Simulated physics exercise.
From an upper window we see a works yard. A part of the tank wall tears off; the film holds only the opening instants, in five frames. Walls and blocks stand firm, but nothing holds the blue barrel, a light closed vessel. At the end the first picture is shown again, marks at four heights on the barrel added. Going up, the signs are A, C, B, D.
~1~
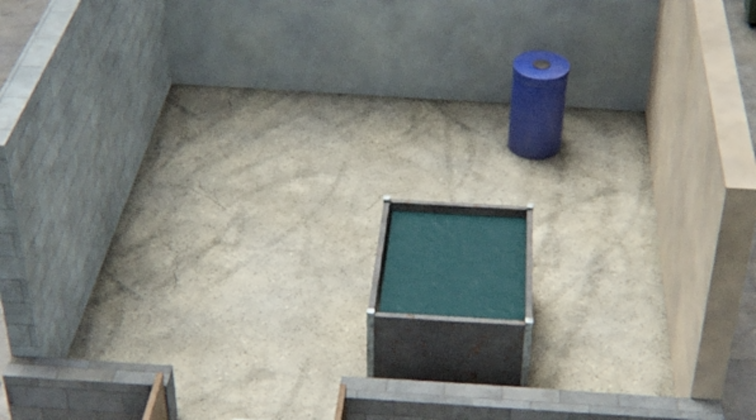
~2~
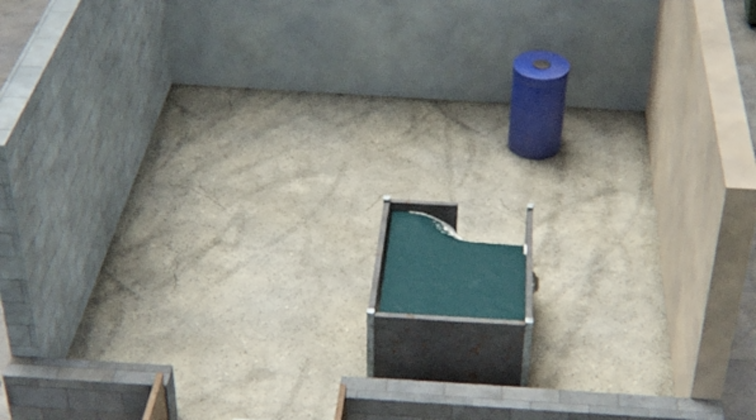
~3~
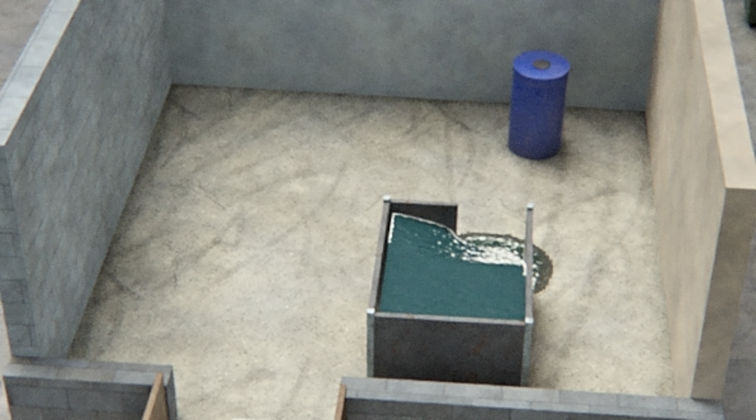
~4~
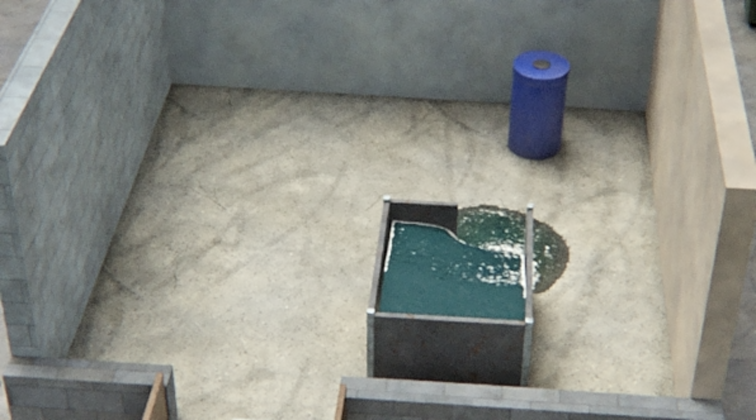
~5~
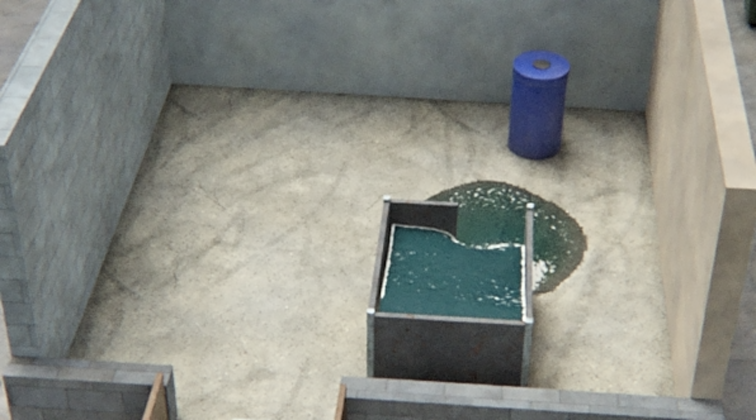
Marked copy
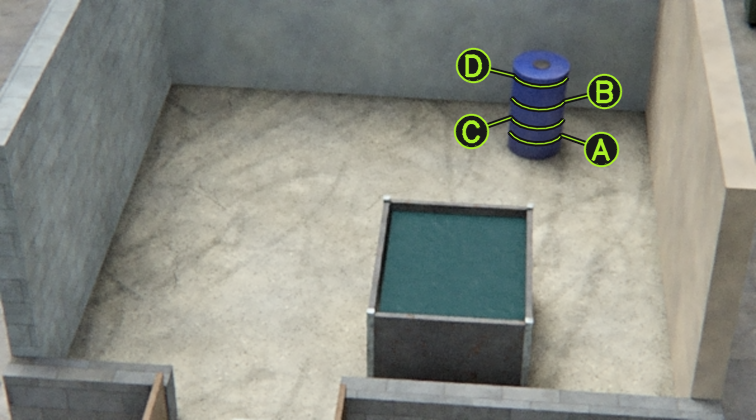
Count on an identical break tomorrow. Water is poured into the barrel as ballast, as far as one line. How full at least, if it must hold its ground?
Use level C.
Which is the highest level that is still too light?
A.
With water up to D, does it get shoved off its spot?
No, not at all.
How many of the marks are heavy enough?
Three of them.
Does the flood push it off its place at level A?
Yes, that goes wrong.
In lime, A at (535, 143); B at (538, 109); C at (536, 128); D at (540, 86); from the bottom up A, C, B, D.
Choosing A, it is pushed about half its own width away.
Choosing B, it does not move.
Choosing C, it does not move.
Choosing D, it does not move.
